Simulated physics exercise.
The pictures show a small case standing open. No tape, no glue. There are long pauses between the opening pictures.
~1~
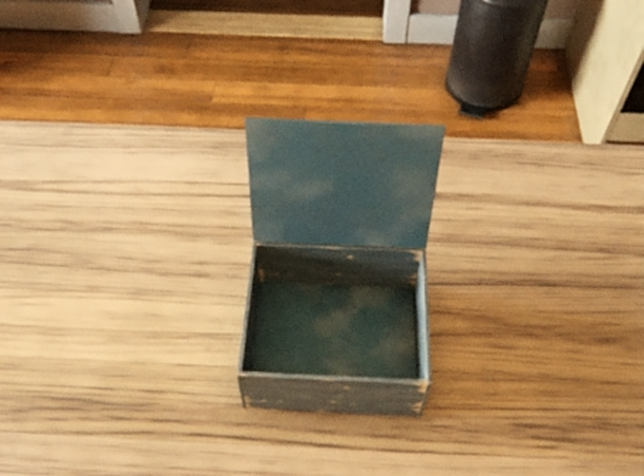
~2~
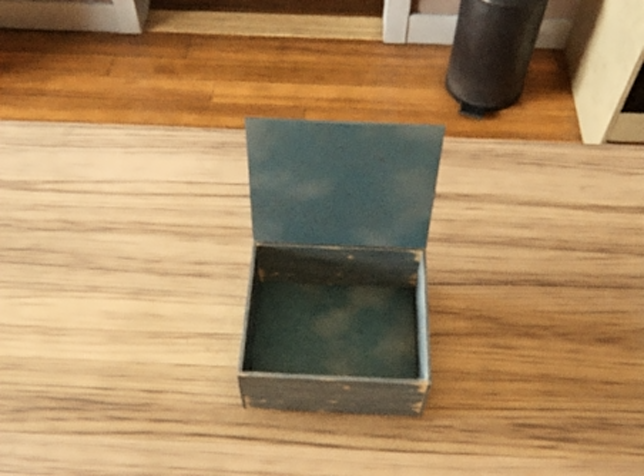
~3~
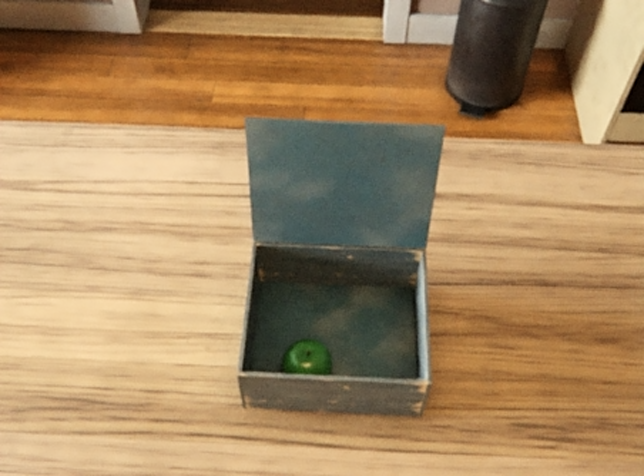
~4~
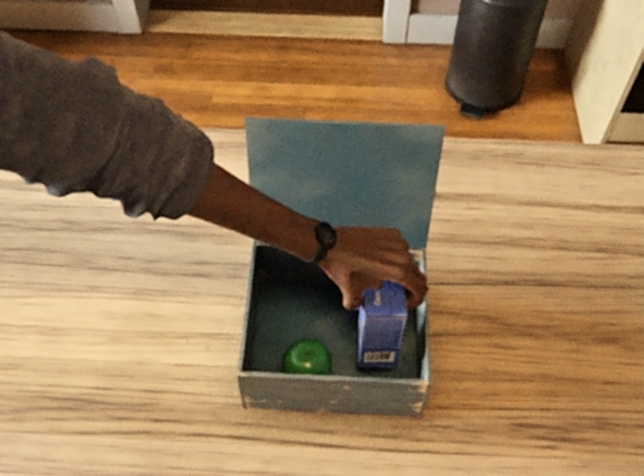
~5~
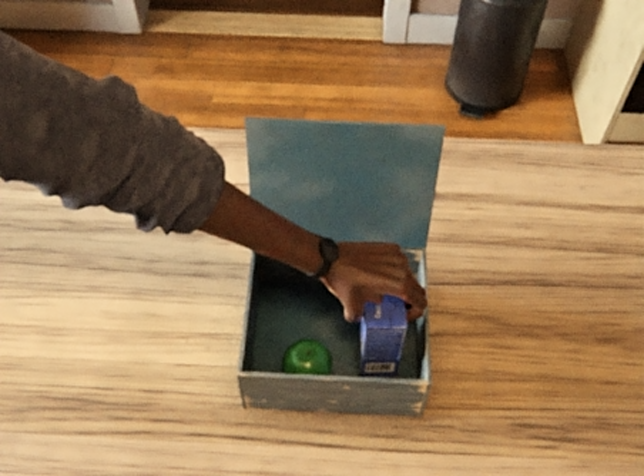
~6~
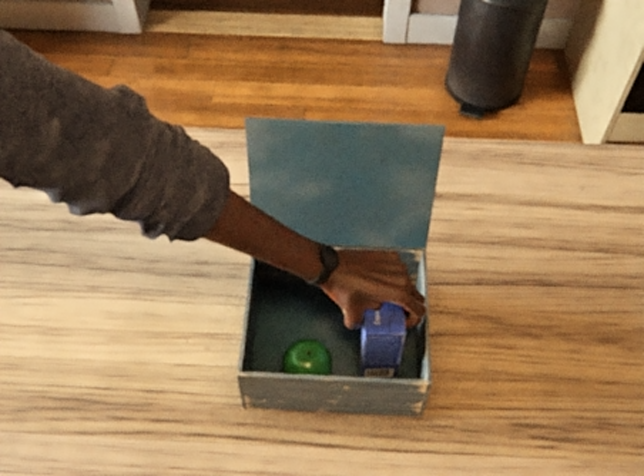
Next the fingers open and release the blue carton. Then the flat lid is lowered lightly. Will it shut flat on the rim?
In the end the lid is held up.
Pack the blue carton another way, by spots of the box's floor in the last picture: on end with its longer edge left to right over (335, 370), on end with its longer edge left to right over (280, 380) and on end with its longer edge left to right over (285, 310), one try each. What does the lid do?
First try: It shuts flat; second try: It stays ajar; third try: It is held up.
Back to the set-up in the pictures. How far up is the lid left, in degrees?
Some 25° above the rim.
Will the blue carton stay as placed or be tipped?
The blue carton stays as placed.
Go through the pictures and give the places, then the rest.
In the first picture, the last thing is not in view yet.
In the second picture, the last thing is not in view yet.
In the third picture, the last thing is not in view yet; green apple (308, 364).
In the fourth picture, on its way; blue carton (381, 321); green apple (308, 364).
In the fifth picture, on its way; blue carton (381, 333); green apple (308, 364).
In the sixth picture, put in, still held; blue carton (380, 339); green apple (308, 364).
Then, 1.20 s on from there, lid starting down.
Then, 1.60 s on from there, lid 57° above the rim.
Then, 1.80 s on from there, lid 36° above the rim.
In the end, lid 24° above the rim; both unmoved. At the end, from the last picture's camera, blue carton near (380, 339).
